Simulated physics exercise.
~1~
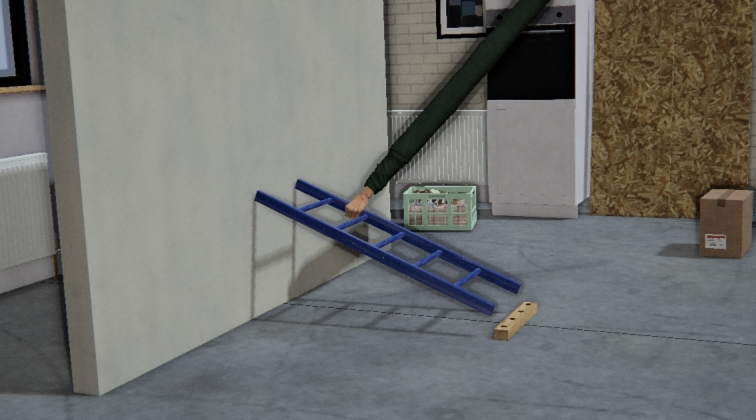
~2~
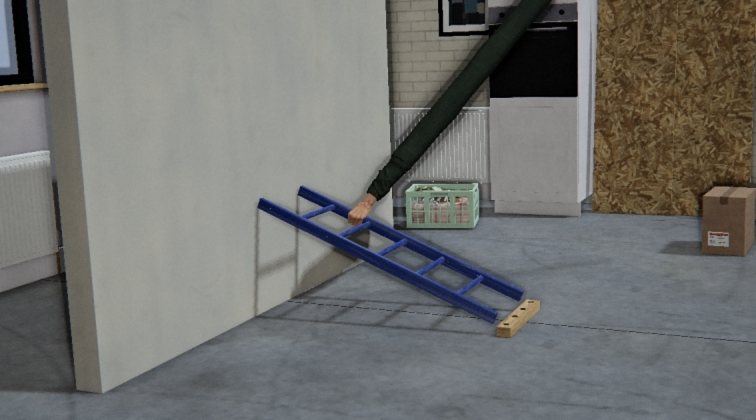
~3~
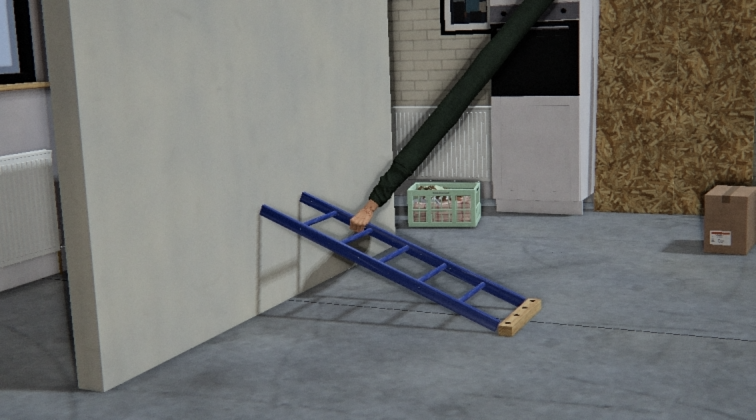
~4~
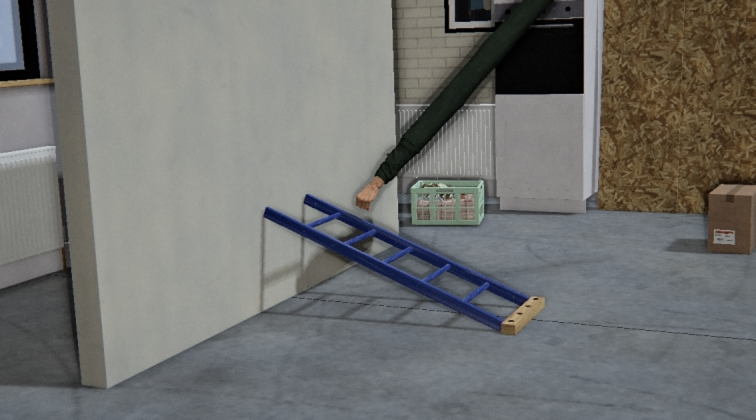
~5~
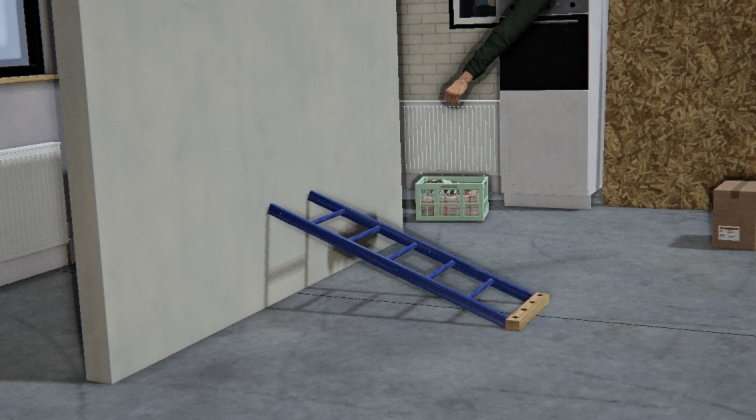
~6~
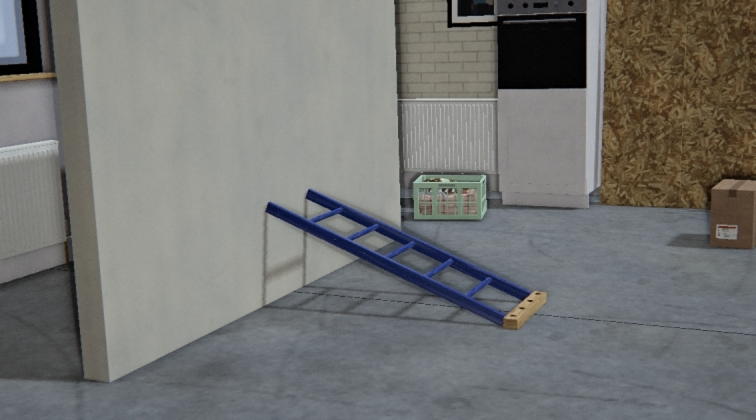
A blue ladder-like rack, leaning at a slant against a pale wall, was lowered slightly by a hand until its foot met a wooden strip on the floor; the hand then let go and withdrew, and the rack stayed up.
